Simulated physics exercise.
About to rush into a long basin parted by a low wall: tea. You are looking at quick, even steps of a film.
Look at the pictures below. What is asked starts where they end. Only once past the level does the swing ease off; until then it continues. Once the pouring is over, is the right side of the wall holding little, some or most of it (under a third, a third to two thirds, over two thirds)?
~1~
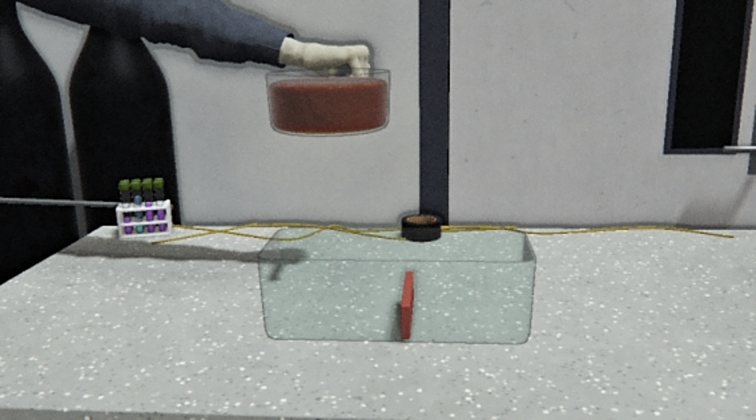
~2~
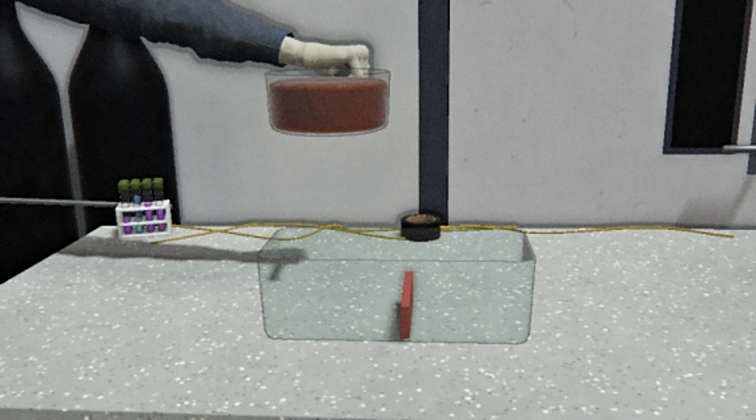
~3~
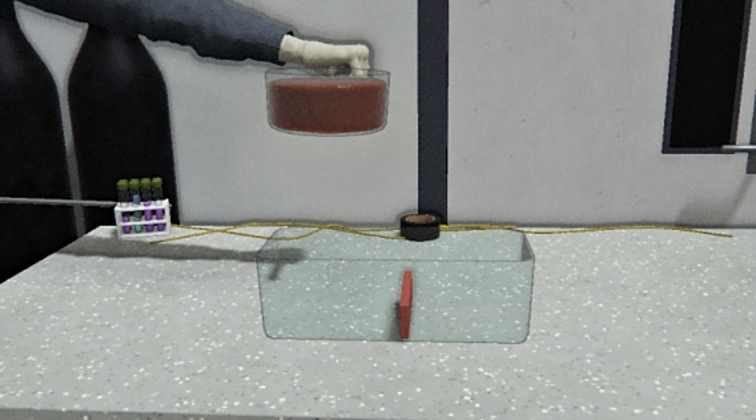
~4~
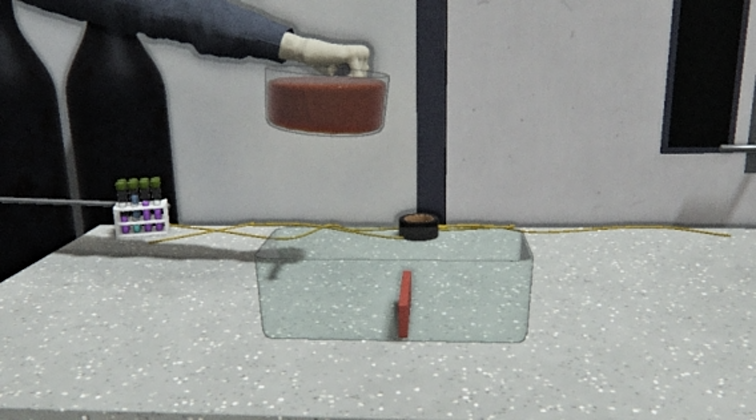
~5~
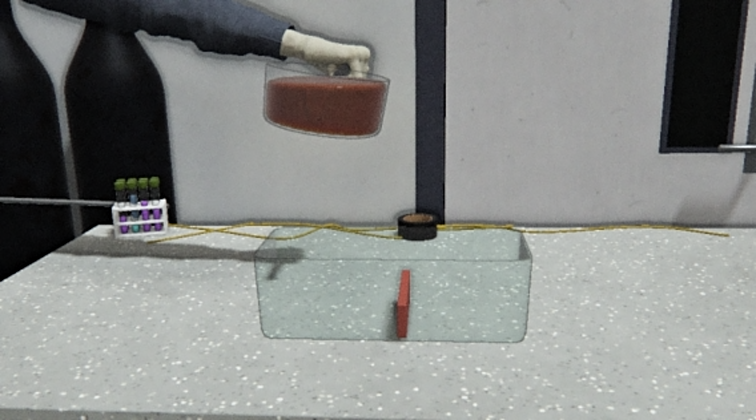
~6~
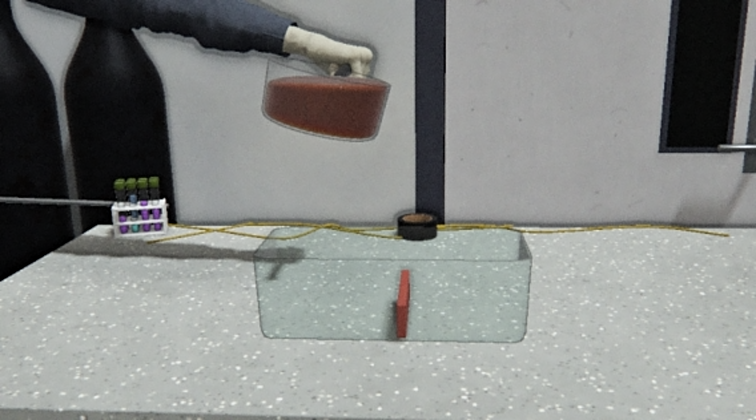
It holds most.
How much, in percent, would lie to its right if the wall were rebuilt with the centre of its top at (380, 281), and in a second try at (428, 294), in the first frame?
About 95 per cent on the first try, and 55 per cent on the second.
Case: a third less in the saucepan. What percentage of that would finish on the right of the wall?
Result: Around 75 per cent.
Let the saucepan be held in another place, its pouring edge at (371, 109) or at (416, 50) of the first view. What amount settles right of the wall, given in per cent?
About 65 % the first time, about 85 % the second.
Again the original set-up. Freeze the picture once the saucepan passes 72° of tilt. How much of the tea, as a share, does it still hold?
About 45 % remains.
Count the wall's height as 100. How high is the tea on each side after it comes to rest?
Left: About 20; right: About 80.
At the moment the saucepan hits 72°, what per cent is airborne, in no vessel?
Some 45 per cent, I'd say.
A moment on, the saucepan is tipped part way and 45 per cent is still to pour, 0 is left of the wall and 10 right of it.
Next, the saucepan is tipped right over and 8 per cent is still to pour, 6 is left of the wall and 73 right of it.
Then the saucepan is tipped right over and 0 per cent is still to pour, 18 is left of the wall and 78 right of it.
Later the saucepan is tipped right over and 0 per cent is still to pour, 21 is left of the wall and 77 right of it.
Finally, 21 per cent lies left of the wall, 77 right of it and 2 outside.
